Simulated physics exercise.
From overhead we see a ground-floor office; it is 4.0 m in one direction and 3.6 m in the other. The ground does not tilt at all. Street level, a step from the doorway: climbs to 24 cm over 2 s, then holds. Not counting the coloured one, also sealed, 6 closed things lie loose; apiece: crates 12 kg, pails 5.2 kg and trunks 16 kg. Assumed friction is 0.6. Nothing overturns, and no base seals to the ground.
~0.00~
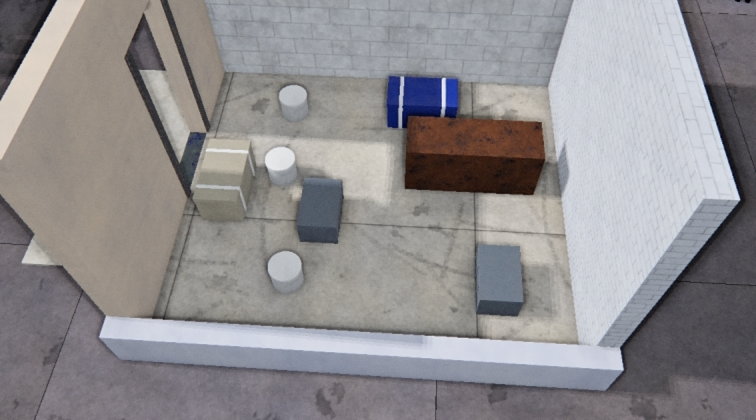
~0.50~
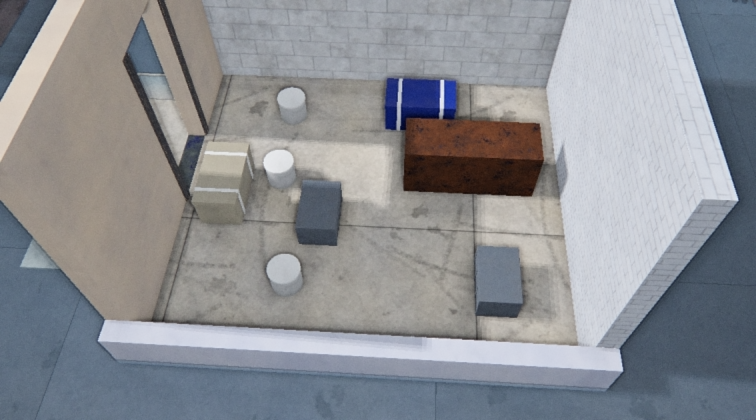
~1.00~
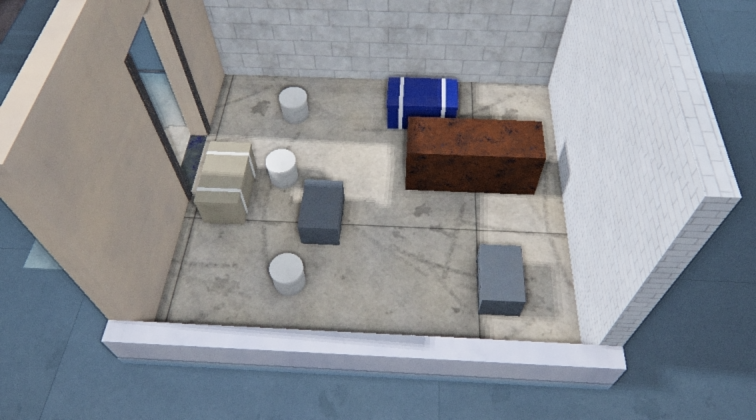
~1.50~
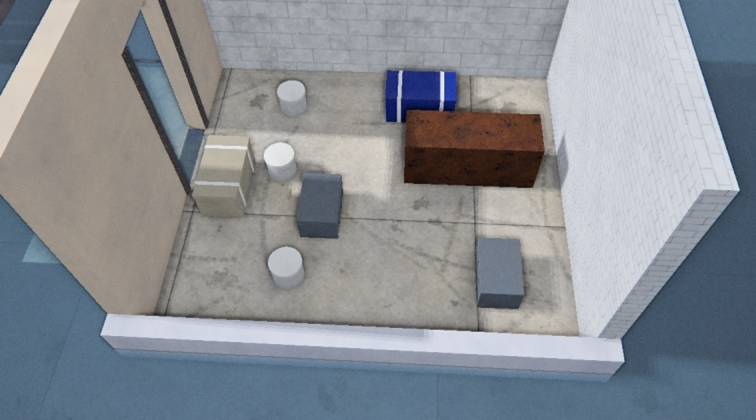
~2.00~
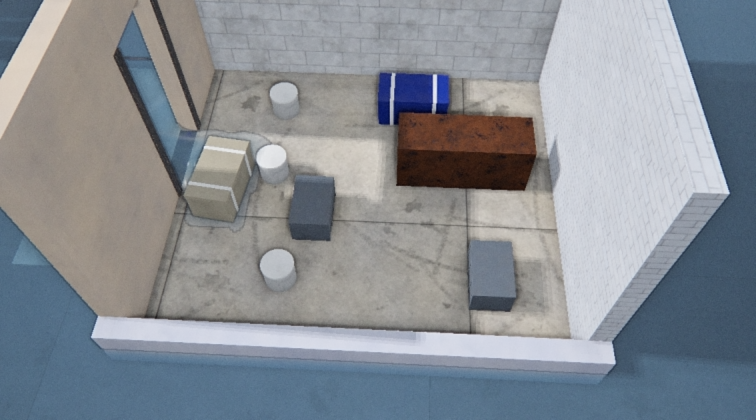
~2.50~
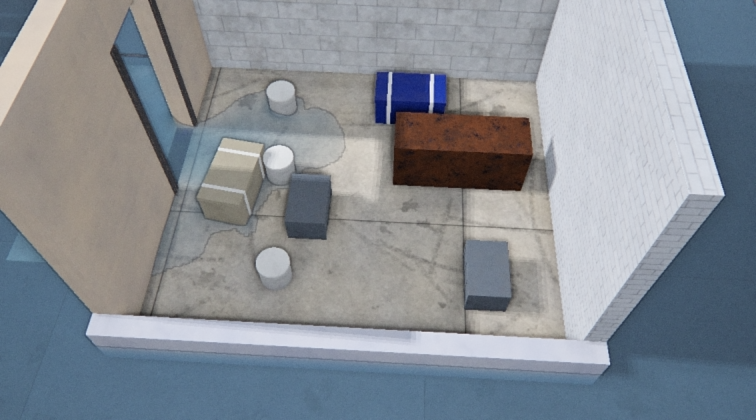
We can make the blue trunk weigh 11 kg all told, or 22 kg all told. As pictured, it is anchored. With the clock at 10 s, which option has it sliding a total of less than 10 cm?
Neither figure is adequate.
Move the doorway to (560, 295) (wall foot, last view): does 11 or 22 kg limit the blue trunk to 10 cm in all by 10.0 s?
There both choices fail.
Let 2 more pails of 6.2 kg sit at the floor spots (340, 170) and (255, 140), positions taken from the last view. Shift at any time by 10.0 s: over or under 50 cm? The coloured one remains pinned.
Results: Threshold exceeded; threshold exceeded.
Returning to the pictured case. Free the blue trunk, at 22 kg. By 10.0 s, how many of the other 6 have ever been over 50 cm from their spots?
4.
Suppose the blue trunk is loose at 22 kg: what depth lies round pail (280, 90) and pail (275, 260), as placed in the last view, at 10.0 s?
Close to 13 and 6 centimetres.
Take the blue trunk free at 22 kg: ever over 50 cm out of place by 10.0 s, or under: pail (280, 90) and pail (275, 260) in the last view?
Respectively: Threshold exceeded and threshold not reached.
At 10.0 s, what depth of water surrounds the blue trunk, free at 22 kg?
Close to 14 cm deep.
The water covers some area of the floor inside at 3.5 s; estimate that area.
Some 7.5 m2.
After 3.5 s the blue trunk would be 10 cm from its start with 11 kg and 0 cm from its start with 22 kg; 4 cm of water round it then.
After 4.5 s the blue trunk would be 73 cm from its start with 11 kg and 33 cm from its start with 22 kg; 6 cm of water round it then.
After 7.0 s the blue trunk would be 119 cm from its start with 11 kg and 103 cm from its start with 22 kg; 11 cm of water round it then.
After 10.0 s the blue trunk would be 118 cm from its start with 11 kg and 106 cm from its start with 22 kg; 14 cm of water round it then.
